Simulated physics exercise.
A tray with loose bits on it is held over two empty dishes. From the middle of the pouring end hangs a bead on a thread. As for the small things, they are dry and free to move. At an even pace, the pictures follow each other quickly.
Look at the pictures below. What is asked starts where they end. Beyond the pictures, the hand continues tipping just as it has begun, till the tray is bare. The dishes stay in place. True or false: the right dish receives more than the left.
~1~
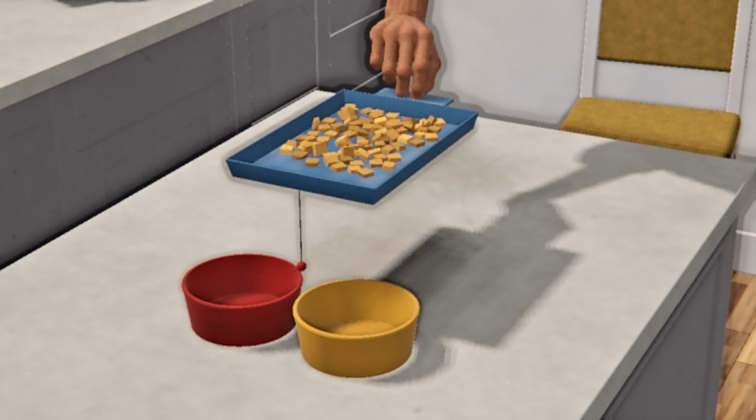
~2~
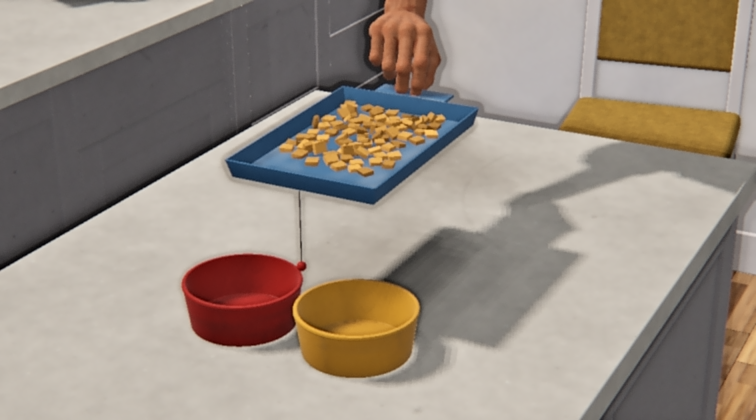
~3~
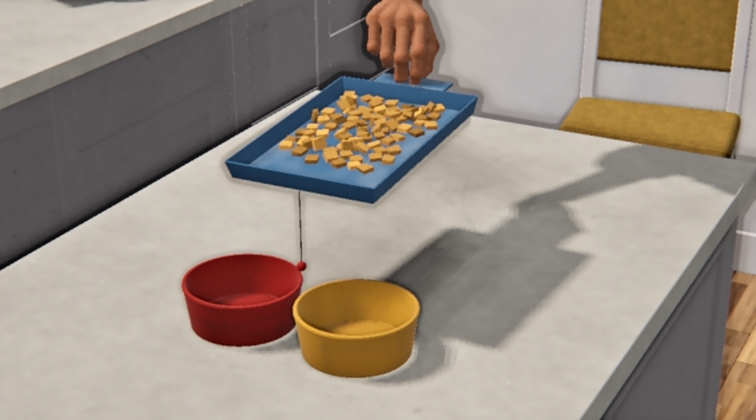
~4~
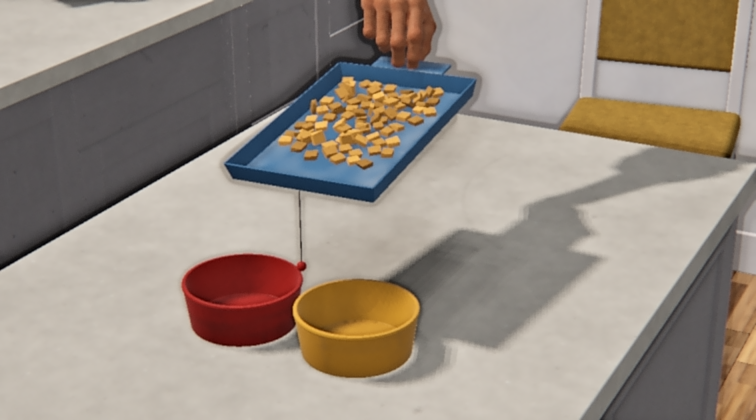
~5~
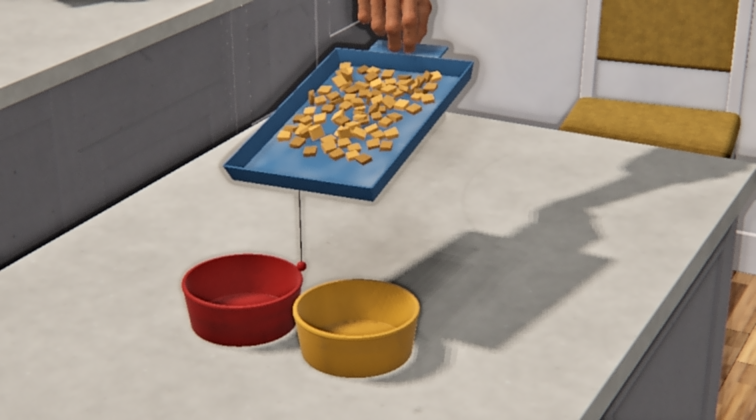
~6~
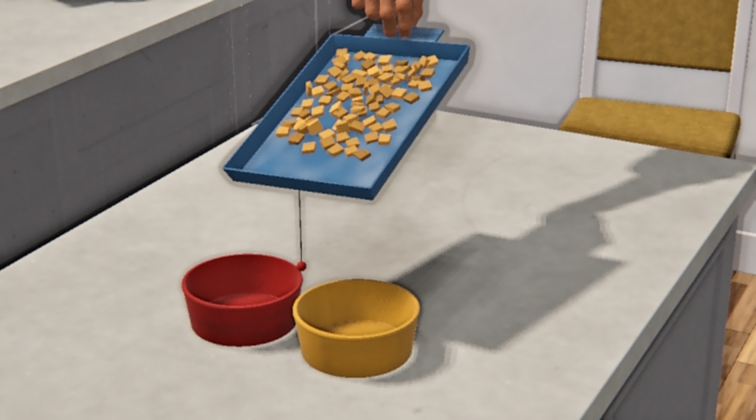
False, the left dish receives more.
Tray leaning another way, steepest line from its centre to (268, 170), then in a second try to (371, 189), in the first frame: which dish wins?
Try 1: The left-side dish; try 2: The right-side dish.
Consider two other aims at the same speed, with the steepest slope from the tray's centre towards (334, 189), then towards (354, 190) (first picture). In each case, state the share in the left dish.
I'd expect around 10 in a hundred first and around 0 in a hundred second.
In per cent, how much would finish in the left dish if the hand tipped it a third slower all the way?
Roughly 80 %.
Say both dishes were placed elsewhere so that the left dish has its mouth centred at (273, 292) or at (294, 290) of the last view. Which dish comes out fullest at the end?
Case one: The dish at left. Case two: The dish at left.
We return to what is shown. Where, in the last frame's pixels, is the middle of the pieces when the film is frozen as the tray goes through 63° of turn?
I'd put the middle close to (273, 166).
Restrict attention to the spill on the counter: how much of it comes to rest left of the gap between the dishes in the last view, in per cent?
Close to 80 per cent of the spill, I think.
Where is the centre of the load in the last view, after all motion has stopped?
Near (244, 324), more or less.
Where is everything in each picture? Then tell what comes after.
In the first frame, corners of the pouring end at (232, 158) and (373, 186), level; middle of the load at (364, 138), cereal squares; left dish at (211, 321); right dish at (327, 351); bead on its thread at (302, 266).
In the second frame, corners of the pouring end at (231, 159) and (373, 186), level; middle of the load at (363, 136).
In the third frame, corners of the pouring end at (231, 160) and (372, 186), tipped barely, lowest at the left corner; middle of the load at (363, 129).
In the fourth frame, corners of the pouring end at (230, 162) and (371, 185), tipped a little, lowest at the left corner; middle of the load at (362, 119).
In the fifth frame, corners of the pouring end at (229, 164) and (370, 185), tipped a little, lowest at the left corner; middle of the load at (360, 110).
In the sixth frame, corners of the pouring end at (228, 166) and (368, 184), tipped clearly, lowest at the left corner; middle of the load at (358, 100); left dish at (211, 321); right dish at (327, 351).
Soon, tray tipped steeply; nearly all on the tray; a stray few in the air.
A while on, tray tipped past a quarter turn; about half on the tray; about a quarter in the left dish; a small part outside both; a stray few in the air.
Towards the end, tray tipped past a quarter turn; a small part in the right dish; most in the left dish; about a quarter outside both.
Finally, tray tipped past a quarter turn; a small part in the right dish; most in the left dish; about a quarter outside both.
